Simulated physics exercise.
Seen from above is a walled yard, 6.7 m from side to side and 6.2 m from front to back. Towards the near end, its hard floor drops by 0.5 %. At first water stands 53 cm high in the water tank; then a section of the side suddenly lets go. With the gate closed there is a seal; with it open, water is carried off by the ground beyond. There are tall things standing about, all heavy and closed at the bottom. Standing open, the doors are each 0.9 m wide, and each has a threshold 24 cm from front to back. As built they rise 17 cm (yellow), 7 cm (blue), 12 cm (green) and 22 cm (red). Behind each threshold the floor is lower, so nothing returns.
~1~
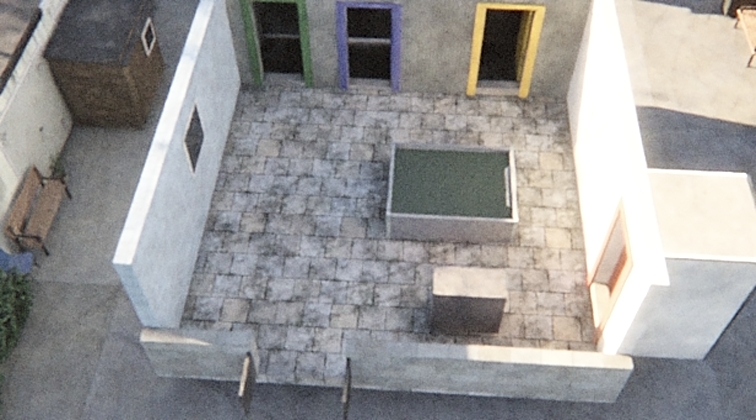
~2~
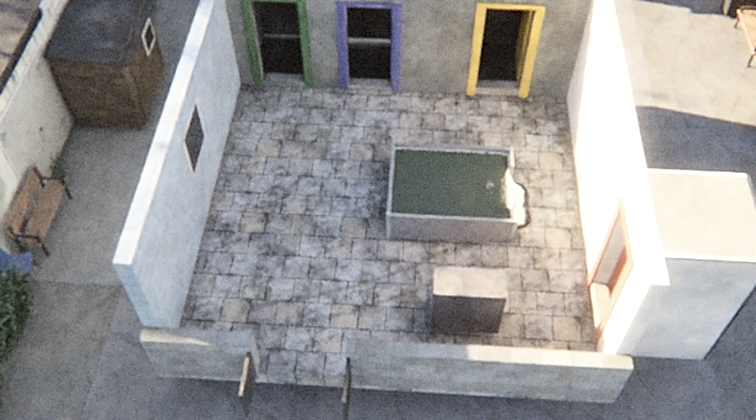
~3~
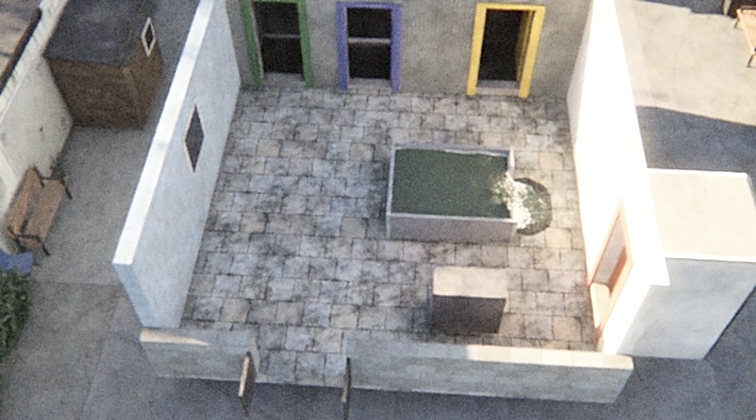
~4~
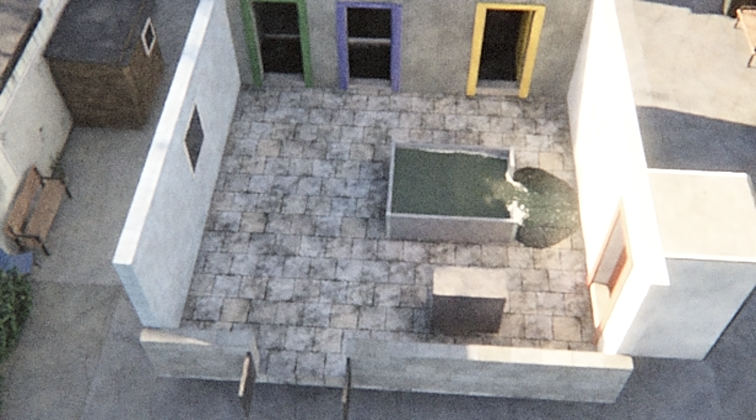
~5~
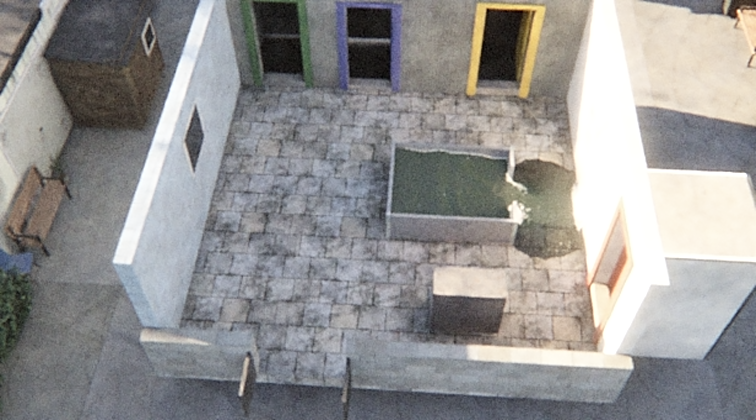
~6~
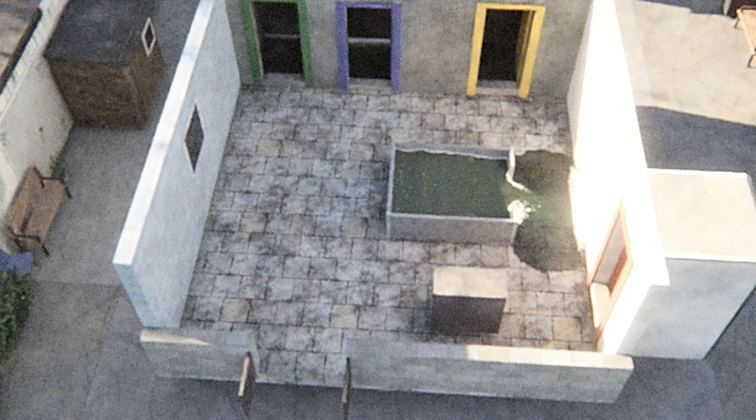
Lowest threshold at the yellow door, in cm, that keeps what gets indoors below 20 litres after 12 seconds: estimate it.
My estimate is 8 cm.
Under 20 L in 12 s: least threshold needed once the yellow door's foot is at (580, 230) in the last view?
You'd want it roughly 26 cm high.
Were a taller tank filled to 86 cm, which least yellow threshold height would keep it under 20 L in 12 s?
About 15 centimetres.
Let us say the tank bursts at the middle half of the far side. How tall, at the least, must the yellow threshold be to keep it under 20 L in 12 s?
I'd say close to 17 cm.
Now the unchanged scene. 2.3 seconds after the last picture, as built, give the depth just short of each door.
In cm: Yellow 13, blue 0, green 0, red 7.
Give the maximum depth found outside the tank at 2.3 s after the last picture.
I'd estimate roughly 24 cm.
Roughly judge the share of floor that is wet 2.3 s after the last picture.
30 %.
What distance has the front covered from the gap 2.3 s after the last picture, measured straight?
About 3.6 m.
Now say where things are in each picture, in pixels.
In the first picture, still water, 53 cm deep, in the water tank at (452, 183); the yellow door at (503, 57) is dry.
In the second picture, water pours out at (509, 199) and has run 0.3 m, to (526, 218); about 7 cm deep outside, 53 cm at the back.
In the third picture, the gap is at (509, 200), the front 0.7 m out at (547, 221); the back of the water tank holds 53 cm.
In the fourth picture, the front is at (580, 215), 1.3 m from the gap at (509, 199); 1.5 m2 of floor is wet, 53 cm left at the back.
In the fifth picture, the front is at (583, 242), 1.3 m from the gap at (509, 199); 2.1 m2 of floor is wet, 53 cm left at the back.
In the sixth picture, the gap is at (509, 199), the front 1.5 m out at (585, 262); the back of the water tank holds 49 cm; the yellow door at (503, 57), 2.9 m from the gap, is still 2.0 m from the nearest water.
Then, 0.7 s after the last picture water covers 10 % of the floor, deepest (33 cm) near (569, 212); it has not reached the yellow door.
Then, 2.3 s after the last picture water covers 30 % of the floor, deepest (24 cm) near (579, 212); 13 cm at the yellow door, 0 litres in over its 17 cm threshold.
Then, 11.3 s after the last picture water covers 95 % of the floor, deepest (8 cm) near (185, 354); 4 cm at the yellow door, 0 litres in over its 17 cm threshold.
At the yellow door as built, the water peaked near 13 cm, 2.1 s after the last picture.
With a threshold of 6.5 cm, 32 litres would have come in within the 12 s; with 10 cm, 7 litres. So under 20 litres takes about 8 cm.
